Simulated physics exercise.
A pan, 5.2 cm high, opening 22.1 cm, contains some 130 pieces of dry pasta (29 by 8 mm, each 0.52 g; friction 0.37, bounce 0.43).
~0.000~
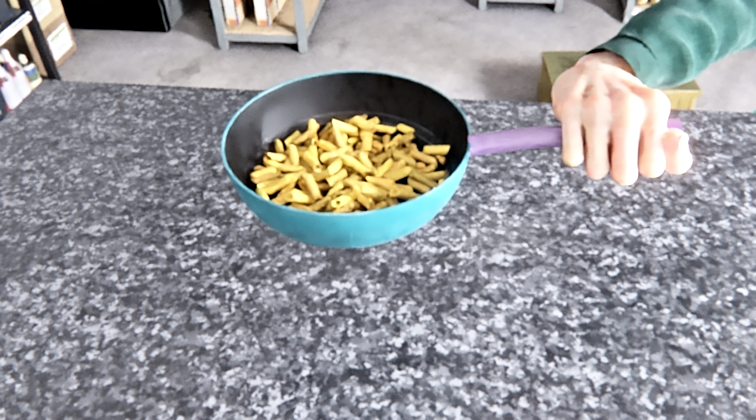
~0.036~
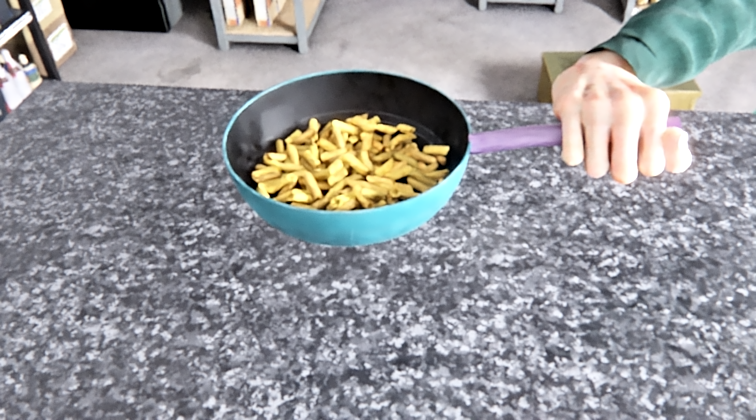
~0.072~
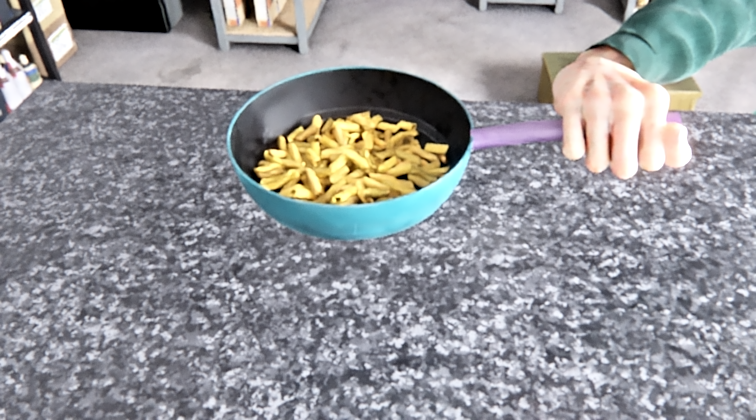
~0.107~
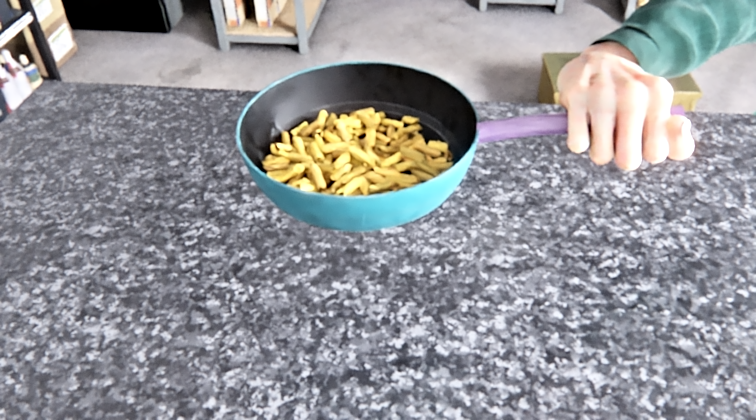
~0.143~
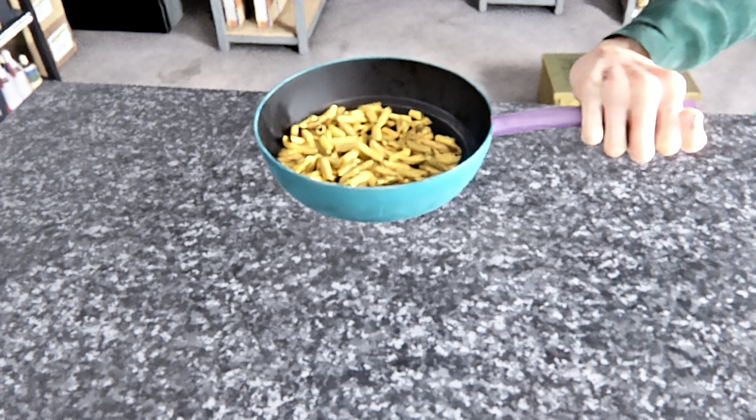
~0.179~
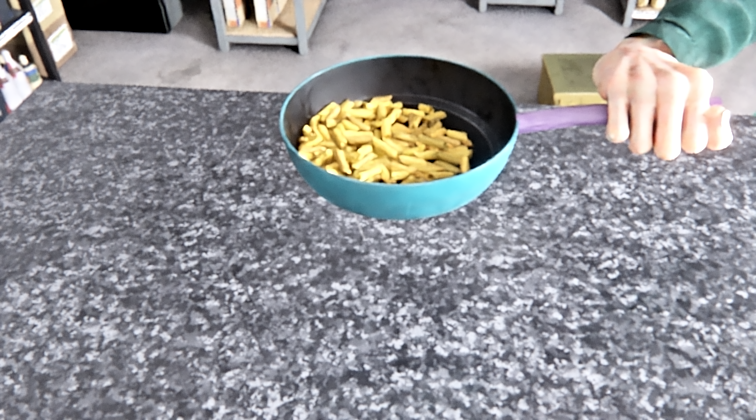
We see a hand in a green sleeve gripping the purple handle of a teal pan of pasta above a speckled grey countertop. The hand barely moves the pan at first, then shifts it a short way right and slightly upward.
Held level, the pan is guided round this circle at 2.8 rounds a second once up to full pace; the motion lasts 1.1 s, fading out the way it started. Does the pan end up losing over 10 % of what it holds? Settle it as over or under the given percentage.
The fraction gone is not larger than a tenth.
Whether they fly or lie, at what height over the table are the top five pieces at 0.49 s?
Estimate: Close to 21 cm.
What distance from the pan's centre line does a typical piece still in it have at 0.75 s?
I'd say close to 7.0 cm.
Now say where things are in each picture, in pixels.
In the first picture, pan at (353, 221); tilt 0 degrees; moved 0.0 cm; top of the load at (346, 128).
In the second picture, pan at (353, 219); tilt 0 degrees; moved 0.3 cm; top of the load at (348, 128).
In the third picture, pan at (356, 213); tilt 0 degrees; moved 1.1 cm; top of the load at (349, 125).
In the fourth picture, pan at (362, 204); tilt 0 degrees; moved 2.4 cm; top of the load at (366, 120).
In the fifth picture, pan at (376, 195); tilt 0 degrees; moved 4.1 cm; top of the load at (416, 115).
In the sixth picture, pan at (399, 192); tilt 0 degrees; moved 6.0 cm; top of the load at (341, 109). Its speed is now 0.74 m/s.
Then, at 0.49 s, pan 100 %; middle of the pieces not yet landed near (375, 185).
After 0.75 s, pan 95 %; middle of the pieces not yet landed near (410, 174).
Then, at 0.99 s, pan 95 %; middle of the pieces not yet landed near (401, 160).
After 1.22 s, pan 95 %; middle of the pieces not yet landed near (426, 170).
In the end, at 1.6 s, pan 95 %.
